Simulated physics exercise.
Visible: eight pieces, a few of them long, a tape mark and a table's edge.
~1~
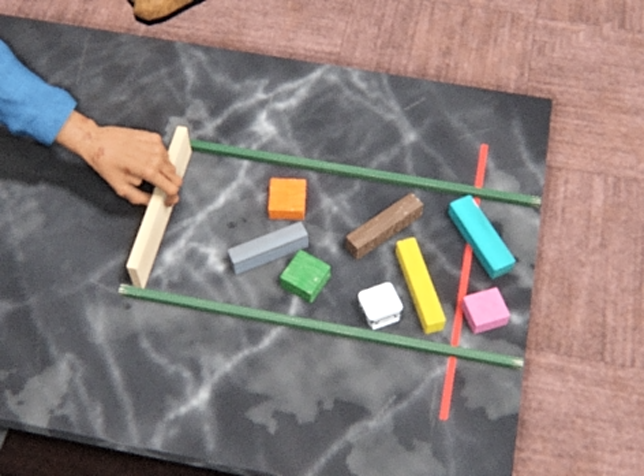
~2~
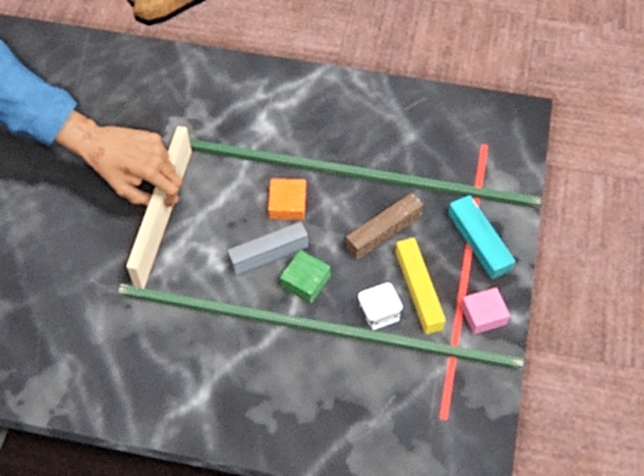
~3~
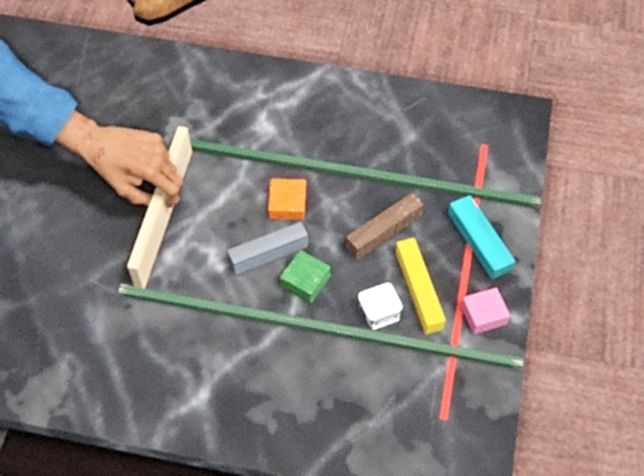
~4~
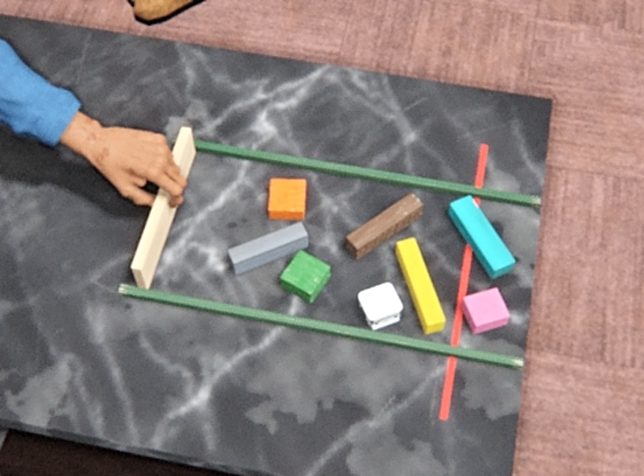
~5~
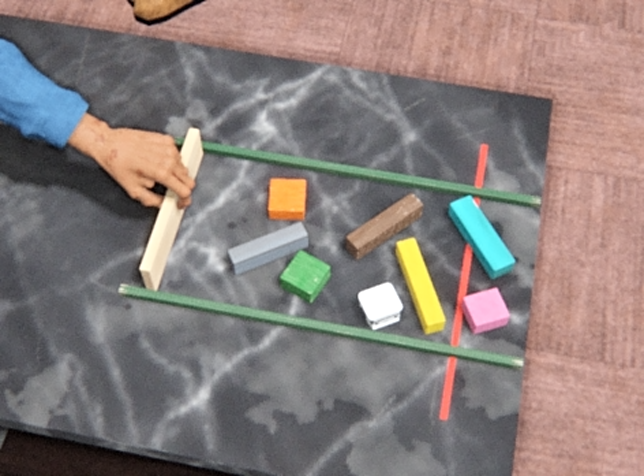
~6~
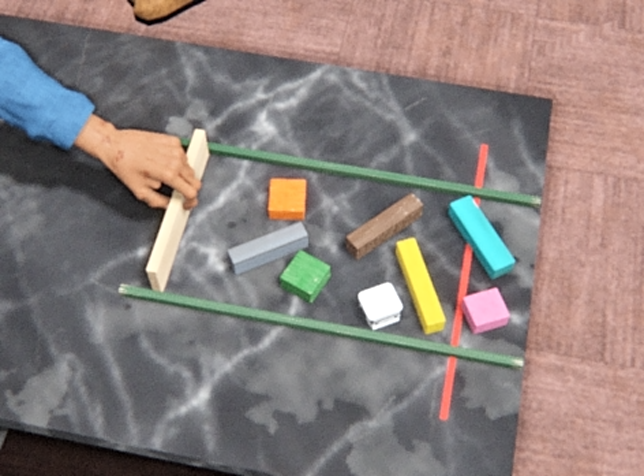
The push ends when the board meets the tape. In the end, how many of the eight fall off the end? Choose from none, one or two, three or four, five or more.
Final count: Three or four.
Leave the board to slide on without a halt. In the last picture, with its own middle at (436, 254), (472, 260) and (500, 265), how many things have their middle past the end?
1; 5; 5.
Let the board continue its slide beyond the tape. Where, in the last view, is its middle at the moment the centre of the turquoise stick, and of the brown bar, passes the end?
I reckon its middle sits around (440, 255) and then around (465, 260).
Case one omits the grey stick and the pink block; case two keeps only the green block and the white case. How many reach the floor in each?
The count is 1 in the first case and 1 in the second.
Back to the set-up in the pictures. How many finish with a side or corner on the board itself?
3 end up touching it.
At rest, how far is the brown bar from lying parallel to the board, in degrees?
I'd put it at about 0°.
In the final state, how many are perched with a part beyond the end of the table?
It would come to 2.
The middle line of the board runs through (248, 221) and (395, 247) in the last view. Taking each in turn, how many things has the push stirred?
The first number is 1, the next one 8.
Soon after, none off yet; pink block at rest near (485, 311); turquoise stick at rest near (481, 237); yellow bar at rest near (420, 285).
In the end, the number that fall off is three or four; gone, yellow bar, turquoise stick and pink block.
